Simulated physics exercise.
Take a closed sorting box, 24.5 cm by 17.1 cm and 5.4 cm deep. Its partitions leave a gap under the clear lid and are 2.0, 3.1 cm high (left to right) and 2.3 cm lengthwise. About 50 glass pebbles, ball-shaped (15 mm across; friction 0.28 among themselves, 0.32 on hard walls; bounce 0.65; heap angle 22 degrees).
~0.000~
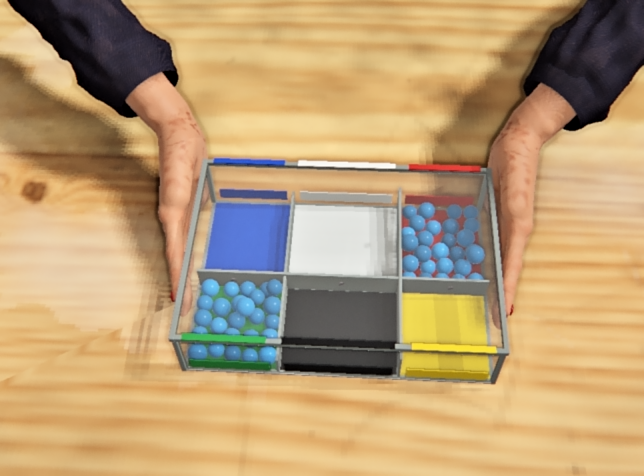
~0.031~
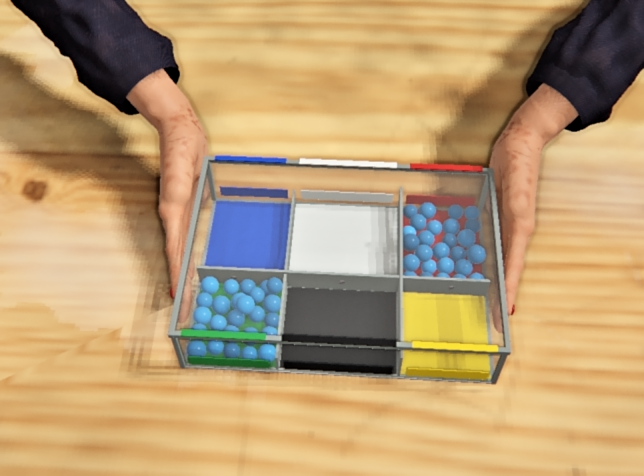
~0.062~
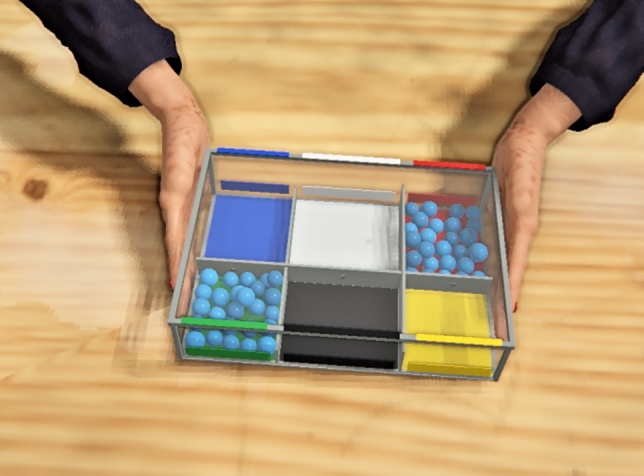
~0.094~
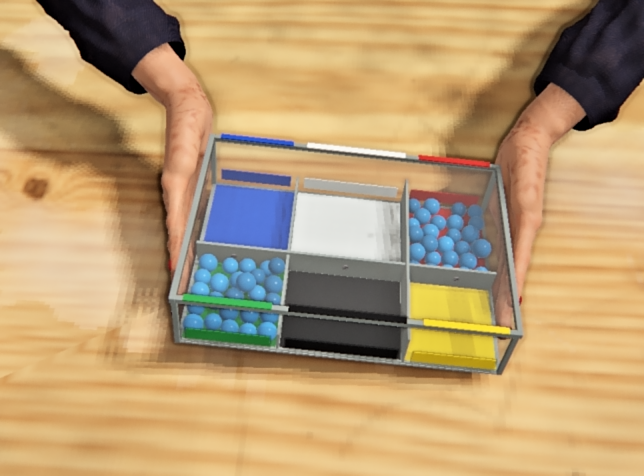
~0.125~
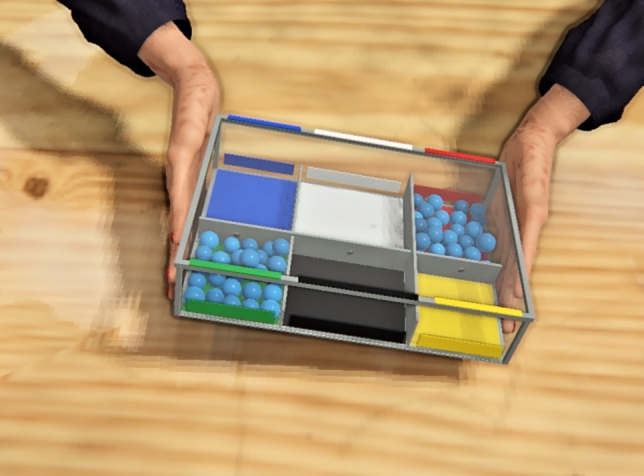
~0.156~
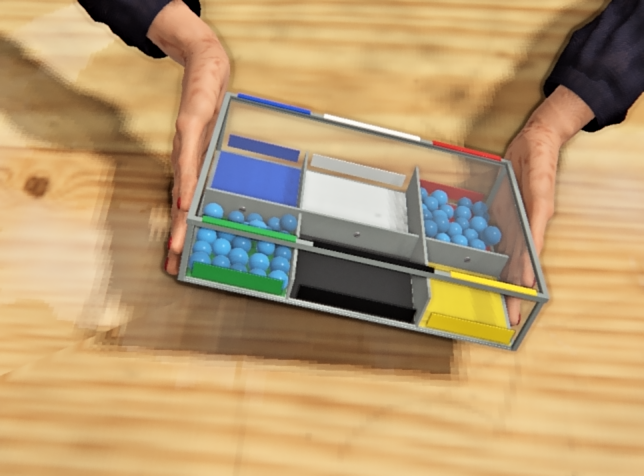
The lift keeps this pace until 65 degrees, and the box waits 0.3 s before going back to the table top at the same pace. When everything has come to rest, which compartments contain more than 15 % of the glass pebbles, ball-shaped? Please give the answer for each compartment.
Red: Beats the threshold; blue: Fails to beat the threshold; green: Fails to beat the threshold; yellow: Fails to beat the threshold; white: Beats the threshold; black: Fails to beat the threshold.
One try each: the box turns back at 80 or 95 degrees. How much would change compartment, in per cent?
Close to 45 in a hundred first, and 45 in a hundred second.
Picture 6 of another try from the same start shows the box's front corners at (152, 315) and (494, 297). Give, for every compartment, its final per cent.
It comes out as red at 45 percent, blue at 5 percent, green at 45 percent, yellow at 0 percent, white at 5 percent and black at 0 percent.
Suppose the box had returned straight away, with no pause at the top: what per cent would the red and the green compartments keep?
Then, in per cent: Red 55, green 10.
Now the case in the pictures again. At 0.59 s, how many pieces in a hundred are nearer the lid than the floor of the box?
20 %.
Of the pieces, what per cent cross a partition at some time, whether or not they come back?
Estimate: Near 40 %.
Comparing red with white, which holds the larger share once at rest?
The red one.
After 0.59 s, tilt 65 degrees; red 55 %, blue 5 %, green 10 %, white 20 %, black 10 %.
Then, at 0.88 s, tilt 40 degrees; red 65 %, blue 5 %, green 5 %, white 25 %.
After 1.27 s, tilt 0 degrees; red 65 %, blue 5 %, green 5 %, white 25 %.
By 2.0 s all is still; red 65 %, blue 5 %, green 5 %, yellow 0 %, white 25 %, black 0 %.
